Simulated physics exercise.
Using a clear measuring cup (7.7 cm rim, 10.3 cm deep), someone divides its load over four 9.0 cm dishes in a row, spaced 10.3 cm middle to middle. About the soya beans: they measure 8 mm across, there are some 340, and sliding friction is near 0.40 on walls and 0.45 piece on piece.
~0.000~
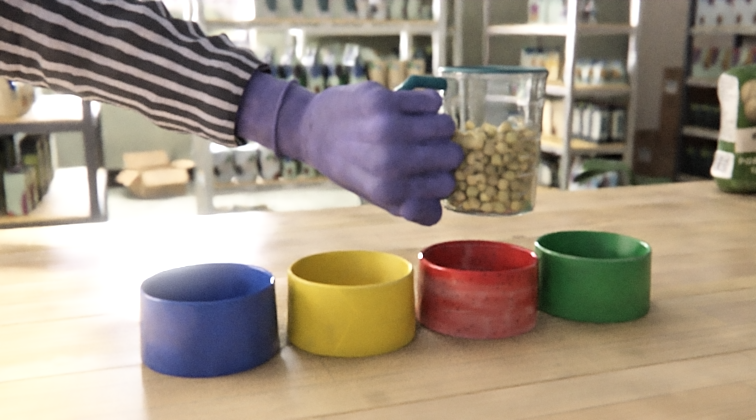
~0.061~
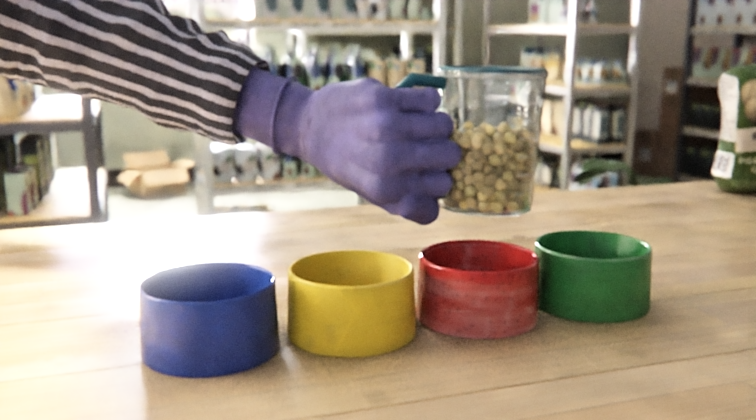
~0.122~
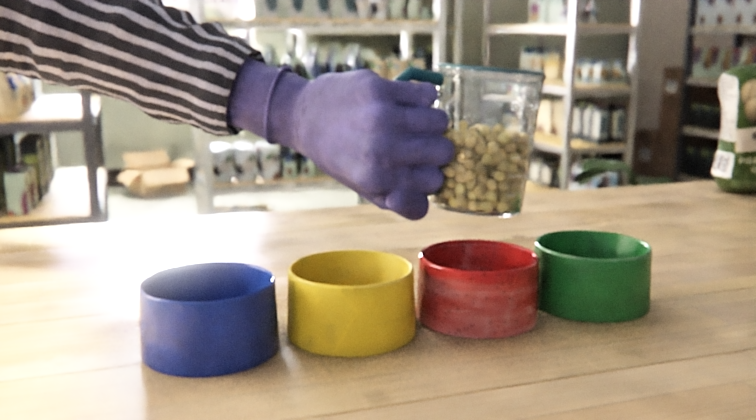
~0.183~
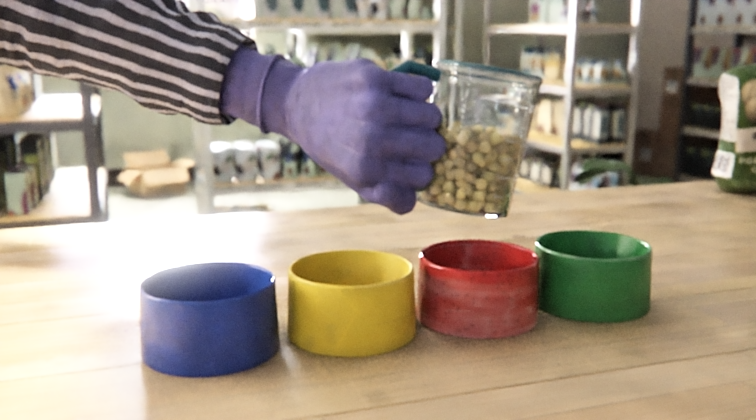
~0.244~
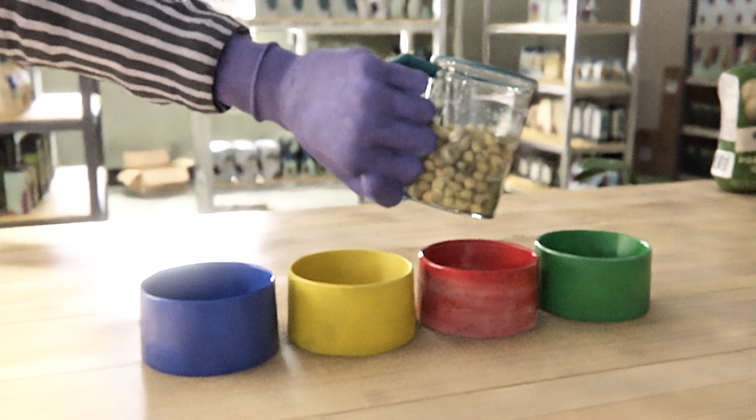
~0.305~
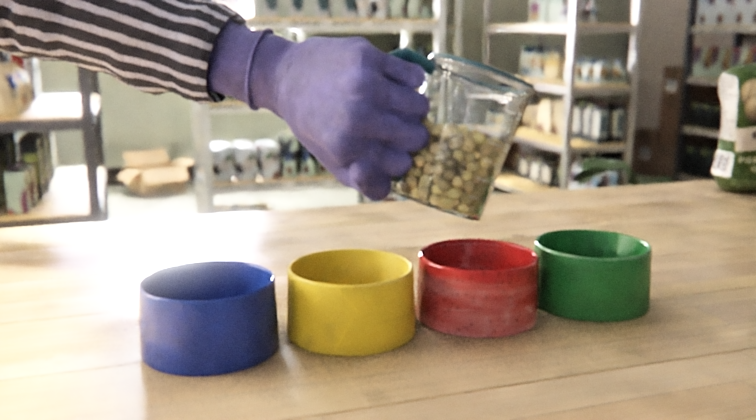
A purple-gloved hand held a clear measuring cup of pale beans above blue, yellow, red and green dishes on a wooden table, then moved it slightly left while gradually tilting it to the right.
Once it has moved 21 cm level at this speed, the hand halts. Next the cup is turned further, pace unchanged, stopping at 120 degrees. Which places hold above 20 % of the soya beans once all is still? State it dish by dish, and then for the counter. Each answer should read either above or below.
Red dish - below, blue dish - below, green dish - below, yellow dish - above, counter - below.
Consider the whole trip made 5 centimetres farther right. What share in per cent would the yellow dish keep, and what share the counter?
Yellow 30; counter 30.
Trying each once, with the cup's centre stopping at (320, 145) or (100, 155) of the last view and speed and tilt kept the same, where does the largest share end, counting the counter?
First try: Yellow; second try: Yellow.
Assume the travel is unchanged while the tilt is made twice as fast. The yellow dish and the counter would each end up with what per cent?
In that case I'd put yellow at 0 and the counter at 20.
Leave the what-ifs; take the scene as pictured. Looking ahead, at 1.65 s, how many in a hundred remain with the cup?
It comes to about 35 percent.
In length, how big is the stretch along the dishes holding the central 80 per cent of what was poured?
Length: Approx. 5 cm.
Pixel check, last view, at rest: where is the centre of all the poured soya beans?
Resting centre estimate: Around (350, 298).
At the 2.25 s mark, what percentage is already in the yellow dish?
I'd say around 100 per cent.
After 1.11 s, tilt 84 degrees; cup holds 100 %.
Then, at 1.65 s, tilt 120 degrees; cup holds 35 %, yellow 65 %.
Then, at 2.25 s, tilt 120 degrees; cup holds 0 %, yellow 100 %.
In the end, at 2.5 s, red 0 %, blue 0 %, green 0 %, yellow 100 %, counter 0 %.
